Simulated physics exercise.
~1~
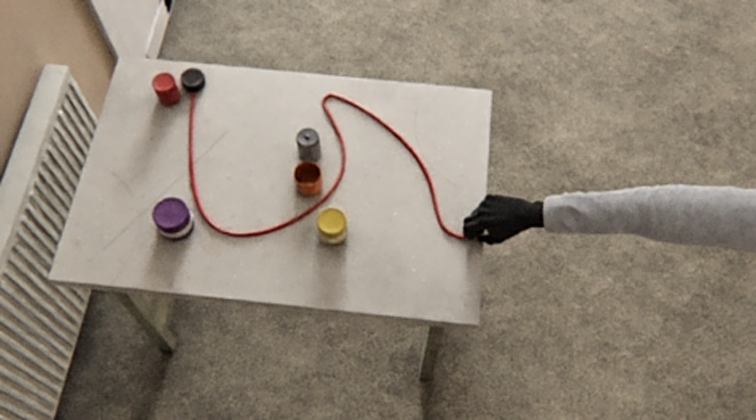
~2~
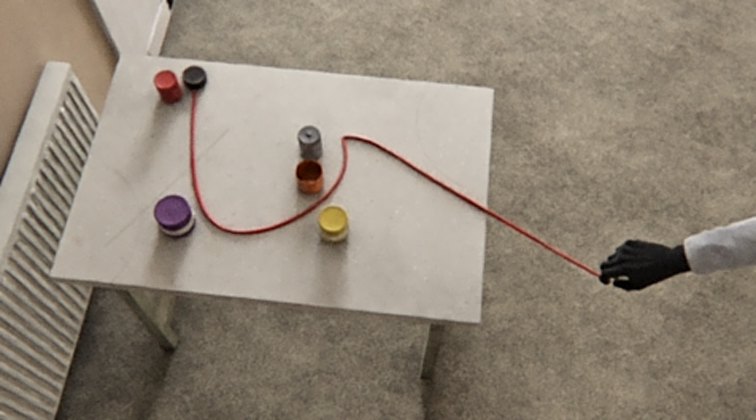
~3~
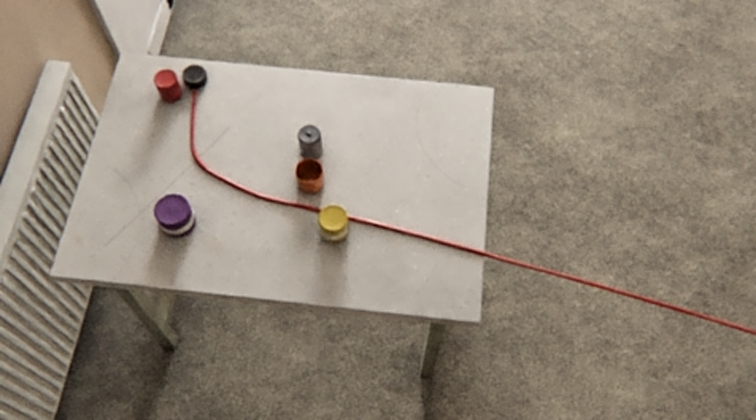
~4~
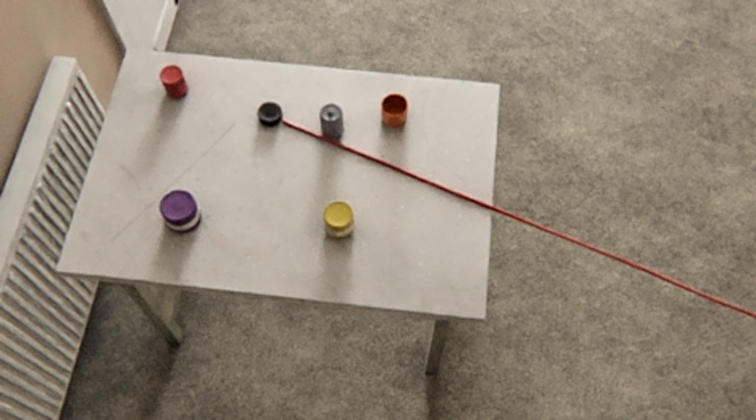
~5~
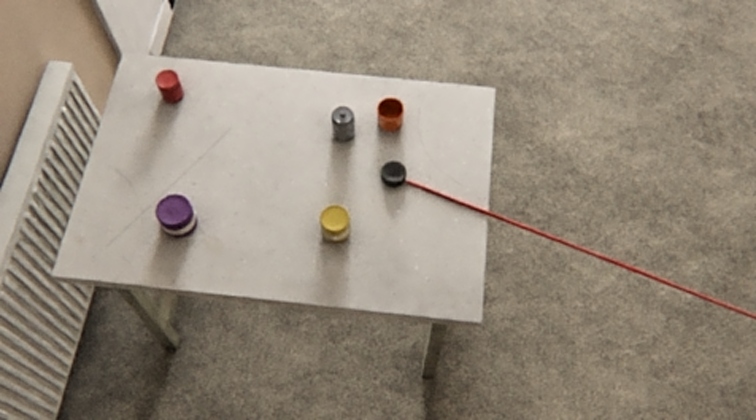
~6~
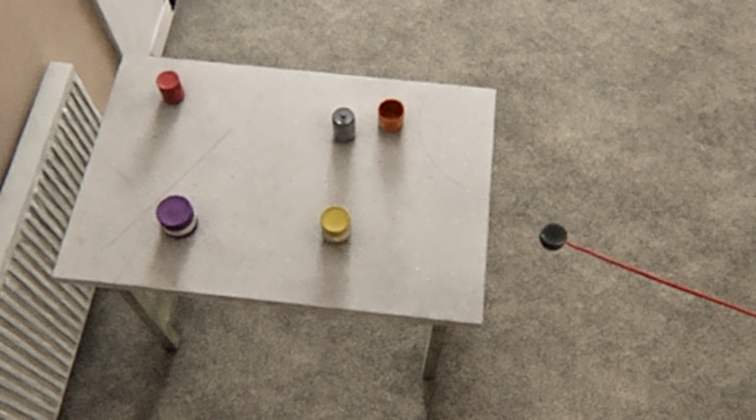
A black-gloved hand pulled a red cord to the right until it tightened and dragged a small black reel across the table, shifting the orange mug and grey pot before the reel slid past the edge, leaving all five containers standing on top.
